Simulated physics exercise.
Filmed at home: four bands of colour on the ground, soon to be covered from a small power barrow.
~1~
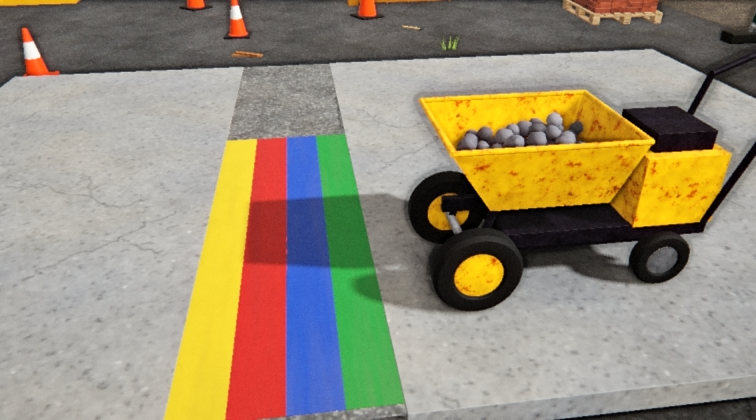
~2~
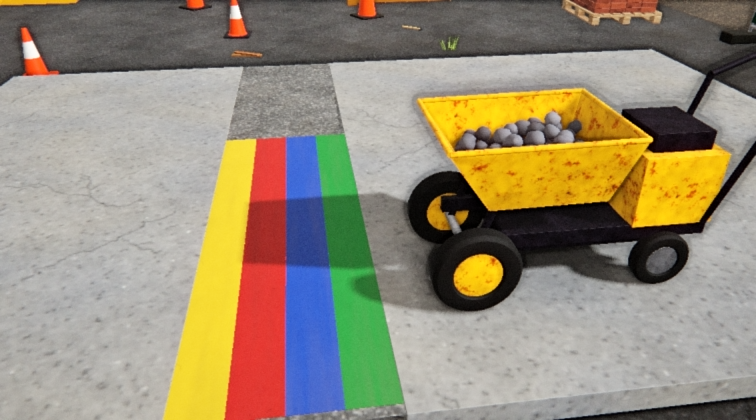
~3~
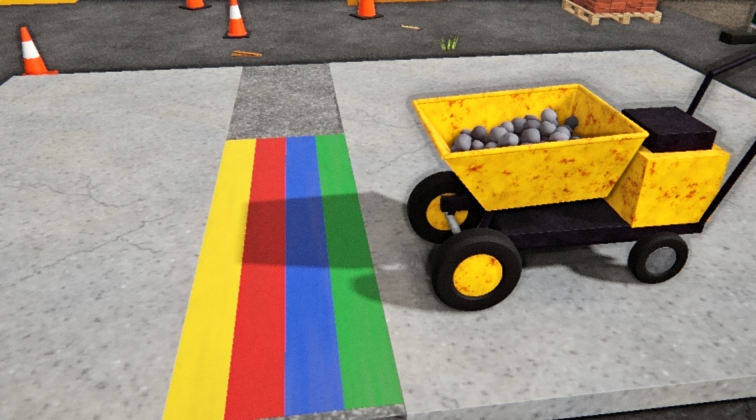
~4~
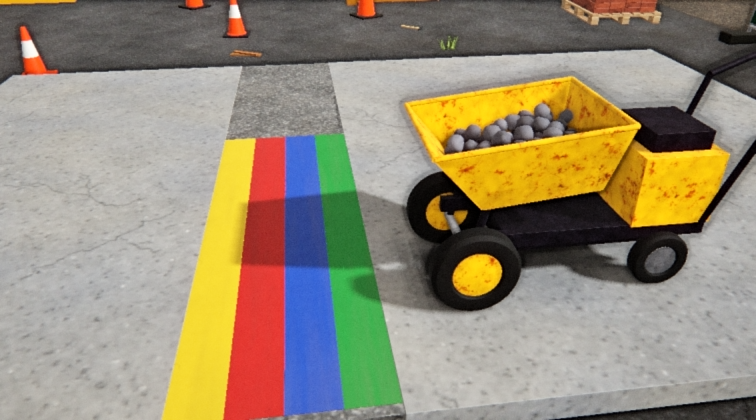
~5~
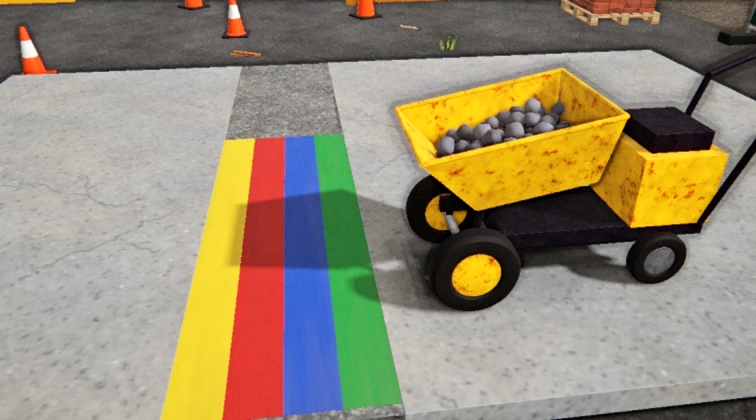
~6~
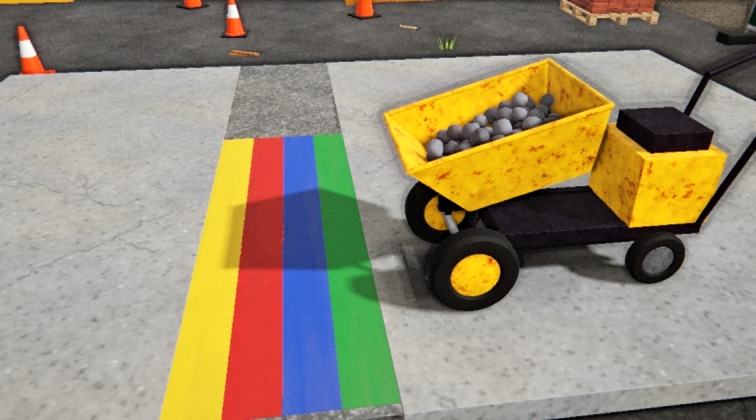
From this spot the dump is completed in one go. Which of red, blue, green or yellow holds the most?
Blue.
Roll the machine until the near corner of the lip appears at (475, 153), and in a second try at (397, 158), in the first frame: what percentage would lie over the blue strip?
The share would be near 40 percent, and then near 0 percent.
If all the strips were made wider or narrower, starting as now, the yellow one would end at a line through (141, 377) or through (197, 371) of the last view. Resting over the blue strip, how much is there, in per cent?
The first gives 40 %, the second 30 %.
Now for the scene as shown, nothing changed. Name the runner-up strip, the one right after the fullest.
I'd say the red one.
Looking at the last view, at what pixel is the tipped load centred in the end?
Around (278, 281).
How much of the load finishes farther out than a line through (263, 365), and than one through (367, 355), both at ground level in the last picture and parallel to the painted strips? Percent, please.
Around 30 per cent for the first, around 90 per cent for the second.
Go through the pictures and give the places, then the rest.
In the first picture, lip of the skip at (453, 155), level; top of the load at (553, 132), round cobbles; green strip at (366, 350); blue strip at (313, 355); red strip at (259, 360); yellow strip at (204, 366).
In the second picture, lip of the skip at (450, 155), level; top of the load at (551, 131).
In the third picture, lip of the skip at (444, 157), tipped barely; top of the load at (547, 128).
In the fourth picture, lip of the skip at (435, 160), tipped a little; top of the load at (541, 123).
In the fifth picture, lip of the skip at (423, 165), tipped a little; top of the load at (547, 124).
In the sixth picture, lip of the skip at (409, 172), tipped clearly; top of the load at (535, 118); green strip at (363, 349); blue strip at (310, 355); red strip at (255, 360); yellow strip at (200, 365).
Soon, skip tipped steeply; all in the skip.
A while on, skip tipped right over; most in the skip; a small part over the blue strip.
Towards the end, skip tipped right over; about a quarter in the skip; about a third over the blue strip; about a quarter over the red strip; a small part over the yellow strip; a stray few off the paint.
Finally, skip tipped right over; a small part in the skip; a stray few over the green strip; about a third over the blue strip; about a quarter over the red strip; about a quarter over the yellow strip; a stray few off the paint.
